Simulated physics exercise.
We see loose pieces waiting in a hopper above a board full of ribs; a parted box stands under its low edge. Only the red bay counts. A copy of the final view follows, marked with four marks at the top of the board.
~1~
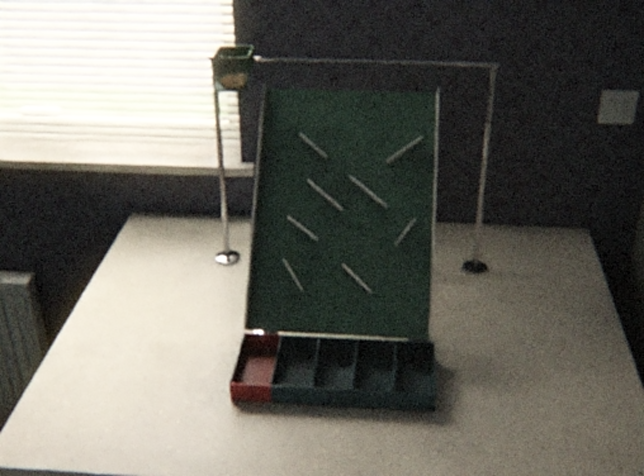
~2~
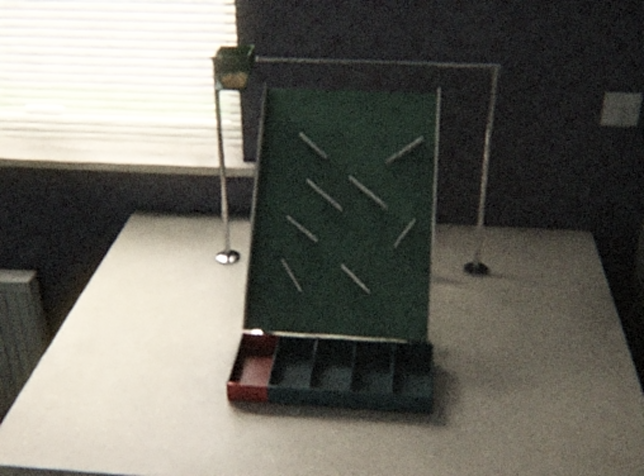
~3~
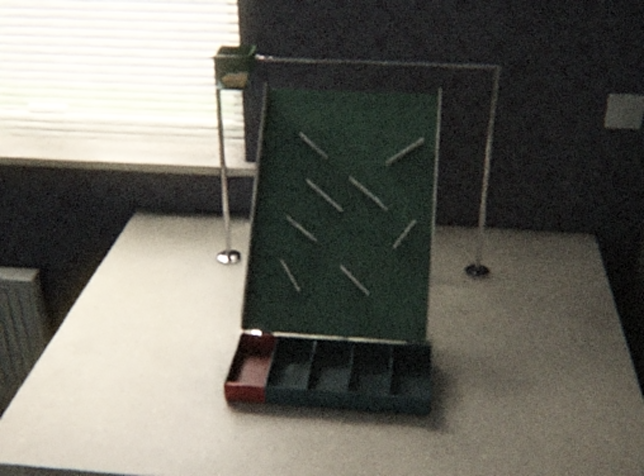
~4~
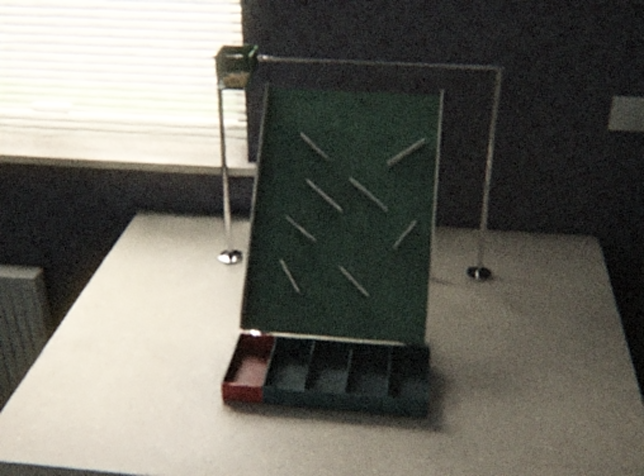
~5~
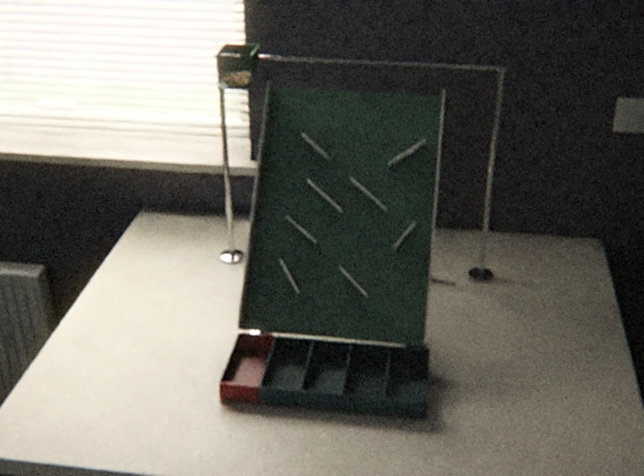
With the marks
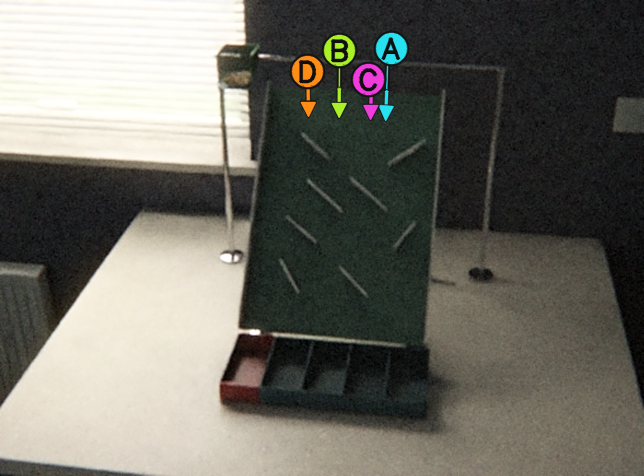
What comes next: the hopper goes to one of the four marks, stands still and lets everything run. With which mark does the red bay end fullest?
I would pick mark D.
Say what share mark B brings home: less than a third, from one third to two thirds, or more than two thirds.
Mark B gives less than a third.
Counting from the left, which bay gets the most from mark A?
It is the fourth one.
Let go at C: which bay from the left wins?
It is the fourth one.
On the marked copy, mark A meets the board at (385, 115); mark B meets the board at (339, 112); mark C meets the board at (370, 114); mark D meets the board at (308, 111).
If A is chosen, none in the red bay, all in other bays.
If B is chosen, none in the red bay, all in other bays.
If C is chosen, none in the red bay, all in other bays.
If D is chosen, about a third in the red bay, about half in other bays, a stray few outside the box.
